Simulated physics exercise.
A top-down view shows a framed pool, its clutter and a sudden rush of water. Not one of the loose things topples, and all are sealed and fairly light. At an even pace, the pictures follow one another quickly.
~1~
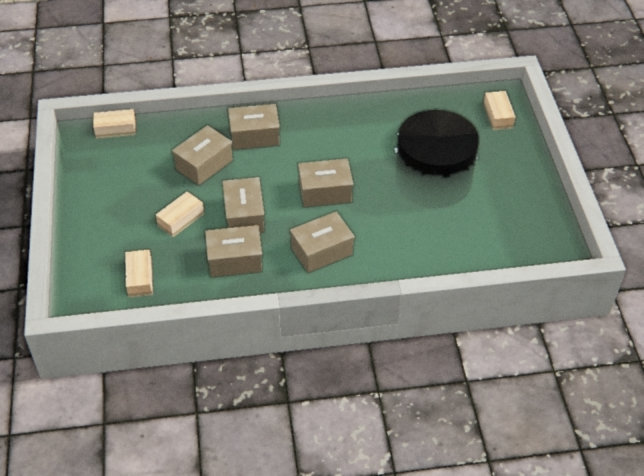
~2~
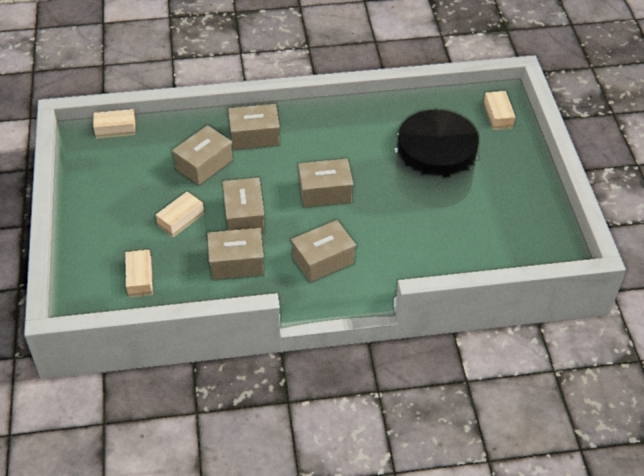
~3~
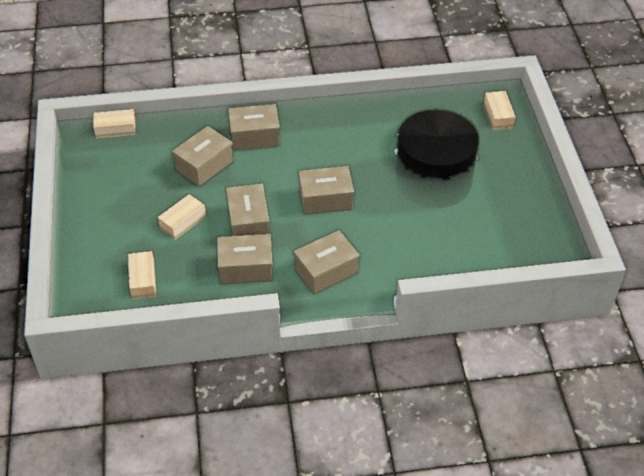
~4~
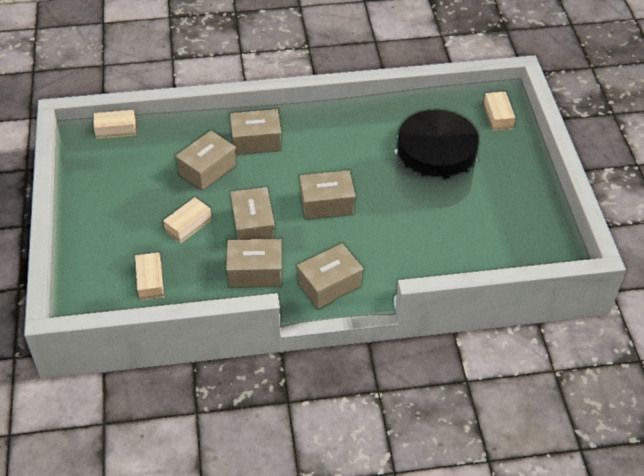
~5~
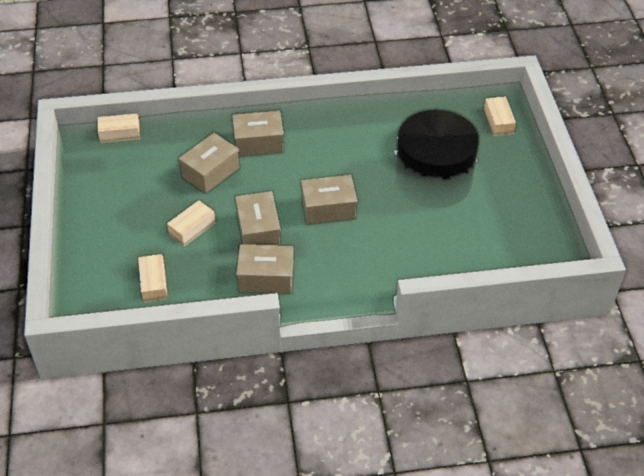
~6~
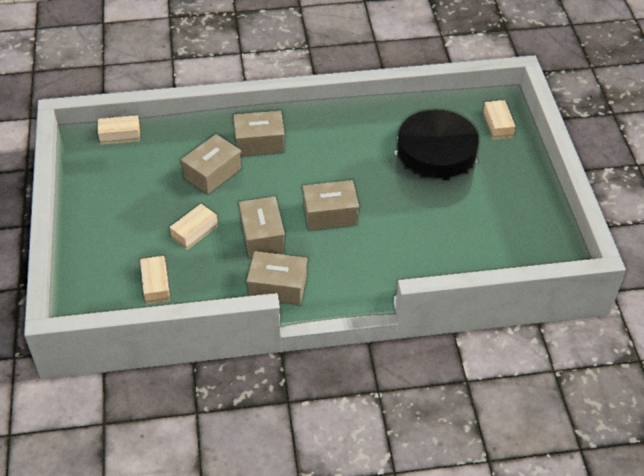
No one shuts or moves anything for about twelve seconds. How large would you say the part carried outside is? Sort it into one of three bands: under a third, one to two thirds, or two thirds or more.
It falls in the middle band, one to two thirds.
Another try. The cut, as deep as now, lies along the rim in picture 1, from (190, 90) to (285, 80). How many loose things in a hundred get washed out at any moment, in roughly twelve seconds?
Something like 50 percent.
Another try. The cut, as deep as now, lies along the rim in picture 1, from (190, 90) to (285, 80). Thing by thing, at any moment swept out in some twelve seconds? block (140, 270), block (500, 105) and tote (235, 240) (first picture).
Each object, in the order asked: Not flushed / not flushed / not flushed.
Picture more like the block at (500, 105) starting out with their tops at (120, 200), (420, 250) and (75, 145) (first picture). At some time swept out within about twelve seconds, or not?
In order: Never exits; exits; never exits.
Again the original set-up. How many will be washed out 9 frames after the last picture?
By then the total stands at 2.
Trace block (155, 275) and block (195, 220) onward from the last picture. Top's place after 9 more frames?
First one at roughly (187, 284), second at roughly (216, 241).
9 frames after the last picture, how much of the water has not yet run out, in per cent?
I make it 80 per cent.
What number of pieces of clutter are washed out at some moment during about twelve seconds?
Total: 4.
A moment on, 1 of 10 are out; 9 afloat.
Next, 2 of 10 are out; 8 afloat.
Later, 4 of 10 are out; 6 afloat.
In the end, 4 of 10 are out; 6 afloat.
